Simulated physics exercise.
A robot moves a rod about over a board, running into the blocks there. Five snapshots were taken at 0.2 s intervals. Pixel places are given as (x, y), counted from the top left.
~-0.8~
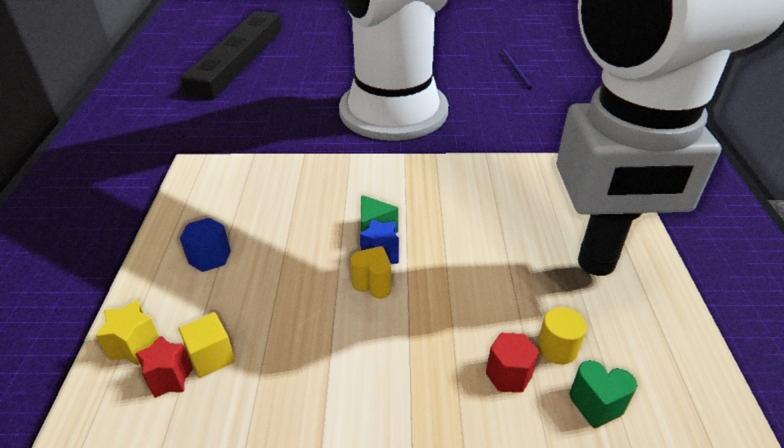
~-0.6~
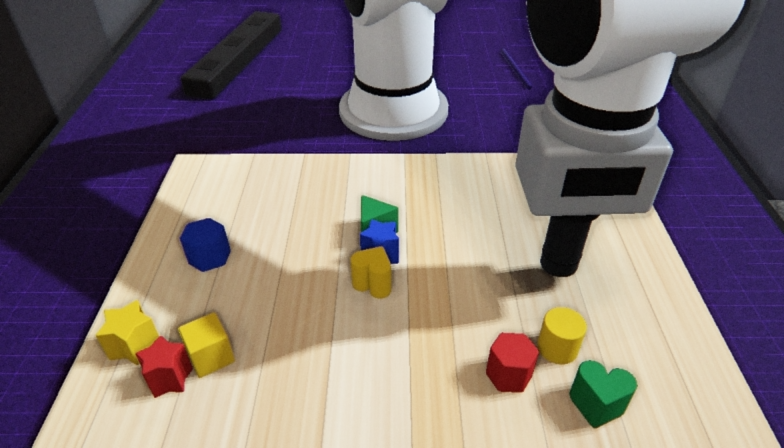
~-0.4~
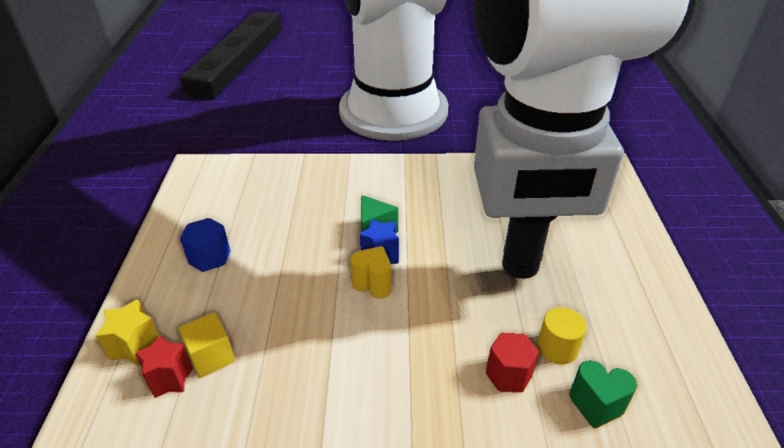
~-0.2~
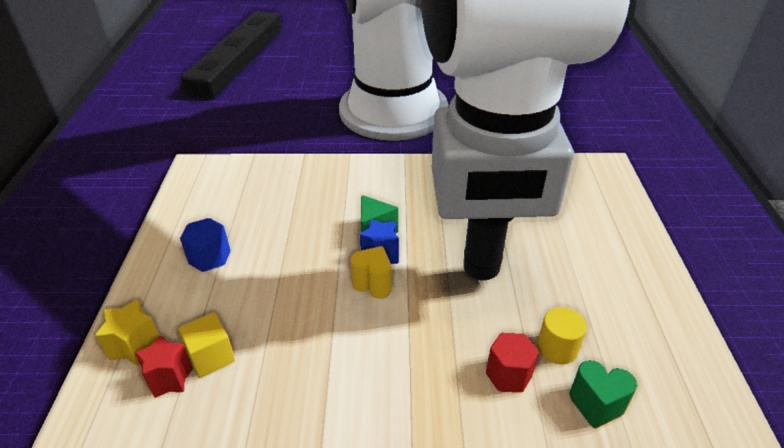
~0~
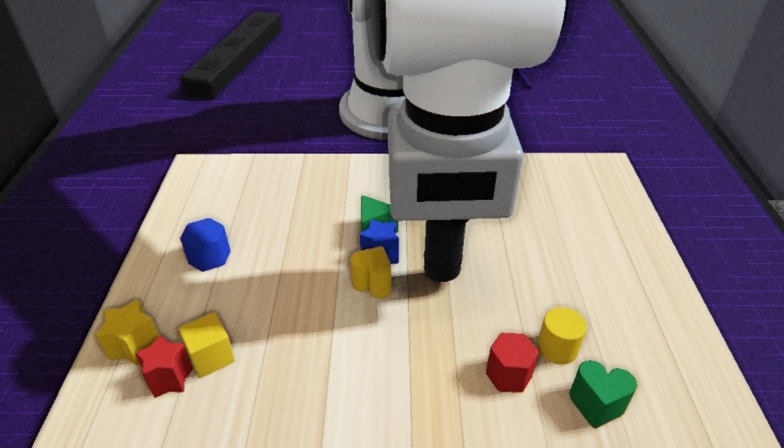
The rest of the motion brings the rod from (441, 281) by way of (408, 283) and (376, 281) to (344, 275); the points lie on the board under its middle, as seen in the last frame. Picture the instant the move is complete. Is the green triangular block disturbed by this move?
It stays.
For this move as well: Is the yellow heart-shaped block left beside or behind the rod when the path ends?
No, that is not what happens.
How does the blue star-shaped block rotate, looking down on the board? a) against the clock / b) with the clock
Answer: B.
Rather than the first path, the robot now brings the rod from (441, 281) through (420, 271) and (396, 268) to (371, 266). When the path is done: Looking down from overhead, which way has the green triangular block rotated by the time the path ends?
Direction: Clockwise.
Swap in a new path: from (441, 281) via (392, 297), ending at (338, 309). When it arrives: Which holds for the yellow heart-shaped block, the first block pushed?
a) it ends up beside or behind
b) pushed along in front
It's a.
What follows on the original path. One third of the way, rod at (407, 271); nothing pushed yet.
Two thirds of the way, rod at (375, 269); yellow heart-shaped block at (339, 257); blue star-shaped block at (377, 230), turned 20° clockwise.
At the end, rod at (343, 263); yellow heart-shaped block at (307, 254); green triangular block not moved; blue star-shaped block at (374, 230), turned 45° clockwise.
